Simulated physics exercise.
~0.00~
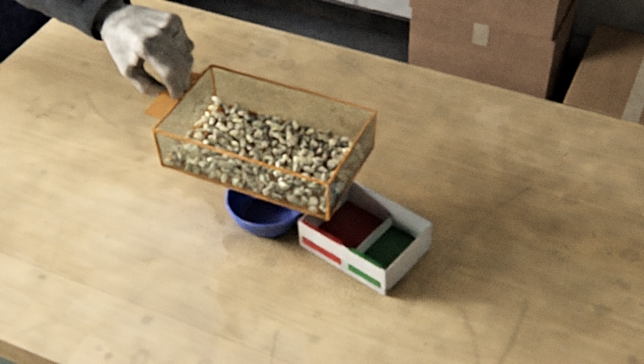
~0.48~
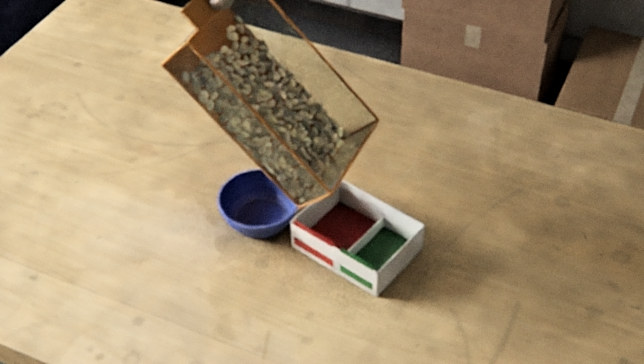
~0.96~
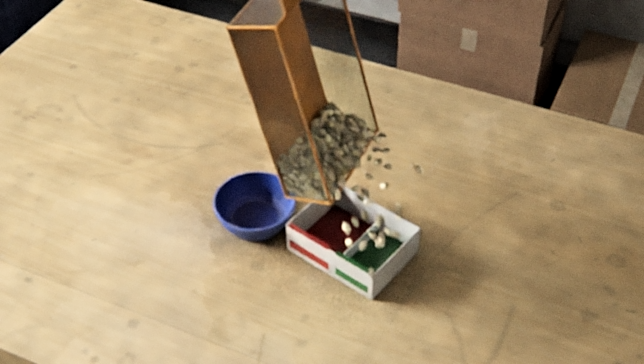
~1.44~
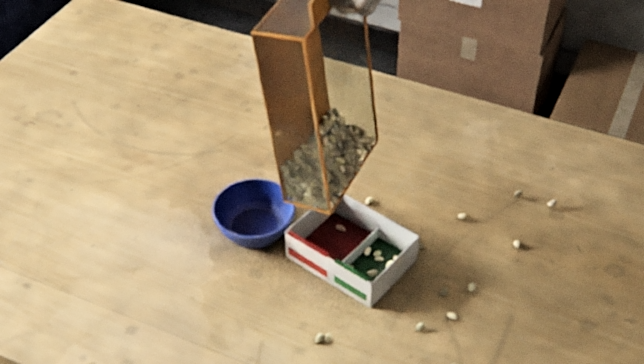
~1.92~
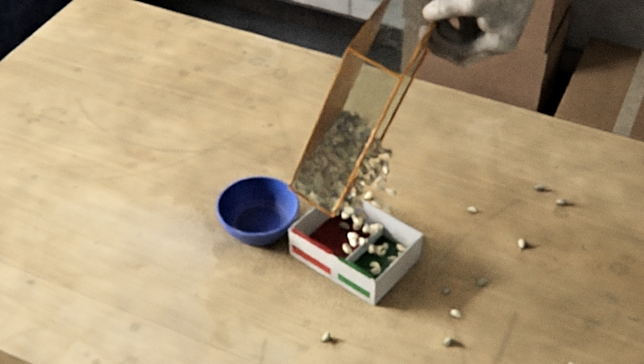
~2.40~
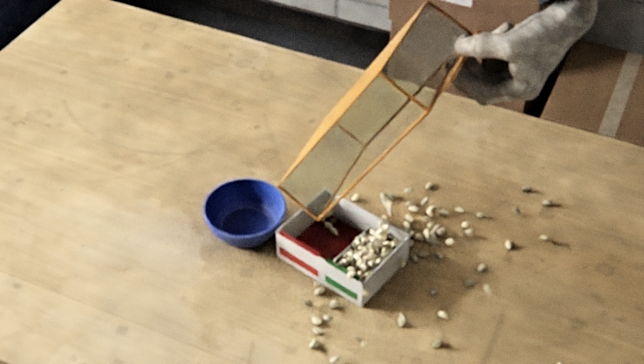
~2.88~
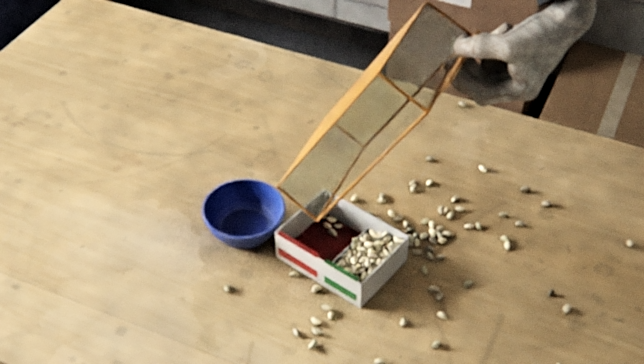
The video shows a hand tipping a clear, orange-edged tray of pale beans over a white box beside a blue bowl, pausing, then tilting further until it empties. Most beans land in the green section, others scatter across the table, and the bowl stays empty.
